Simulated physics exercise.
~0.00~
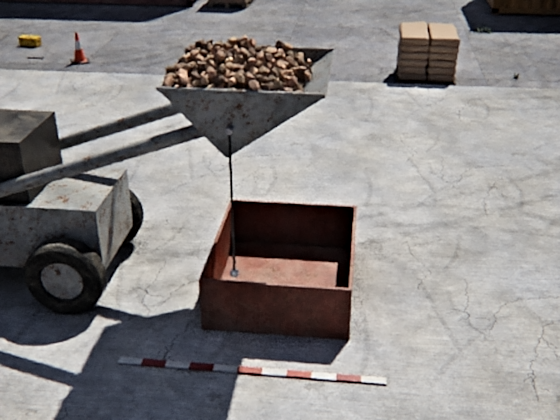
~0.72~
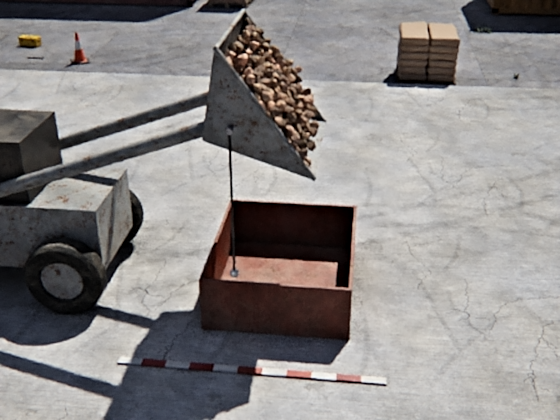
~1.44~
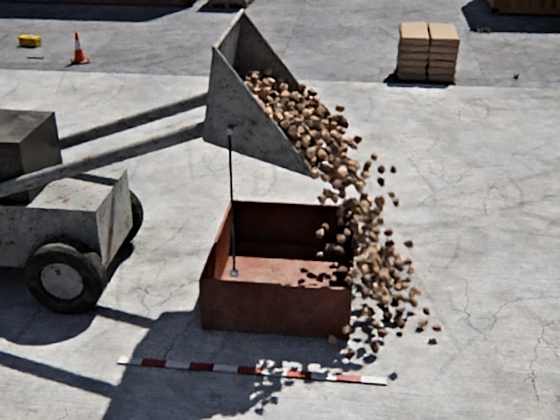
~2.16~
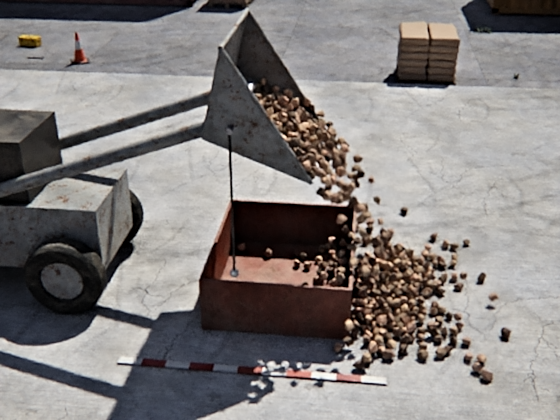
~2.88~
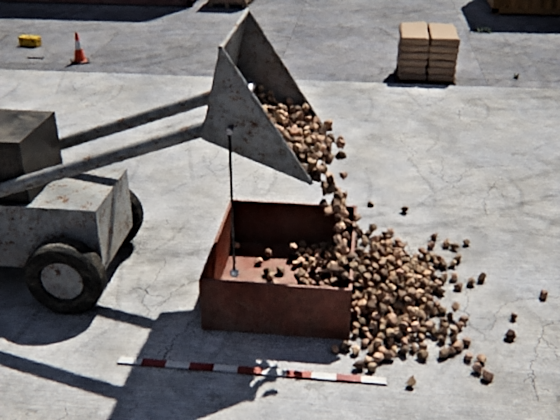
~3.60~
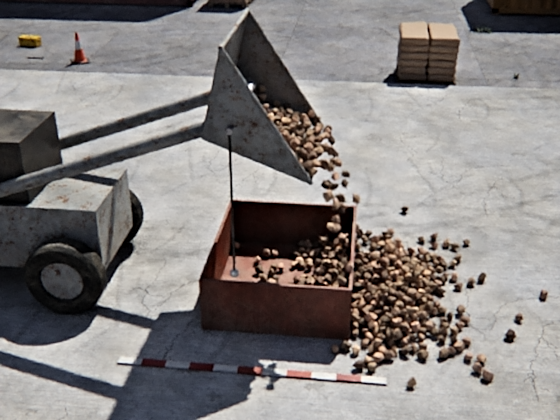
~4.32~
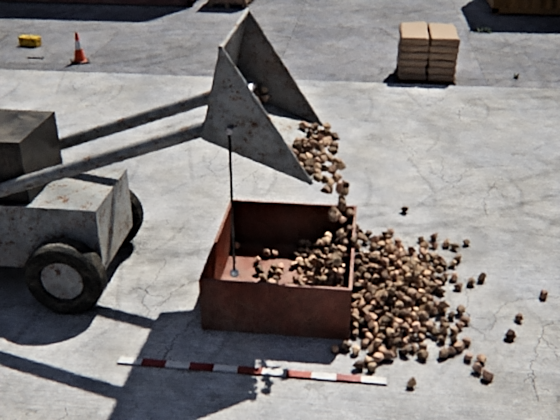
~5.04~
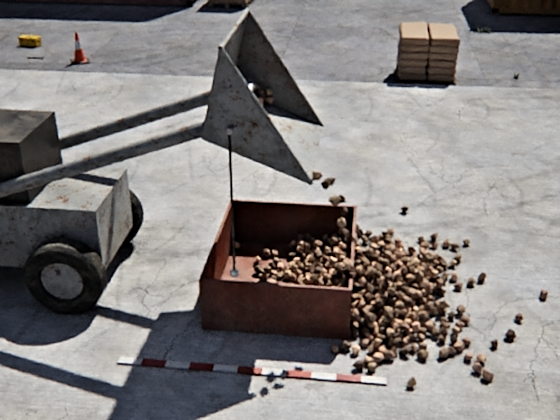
The clip opens on a loader at the left holding a raised bucket heaped with brown stones above an open reddish bin on sunlit concrete. The bucket tips forward to the right until its load slants steeply toward its lip. The stones then pour out in a thick stream, many overshooting the bin's right wall and scattering across the ground. As the flow thins, more of them drop inside, and the pile spreads against the right side. The last clump slides off, leaving the bucket almost empty, with stones partly filling the bin and a larger heap lying beside it.
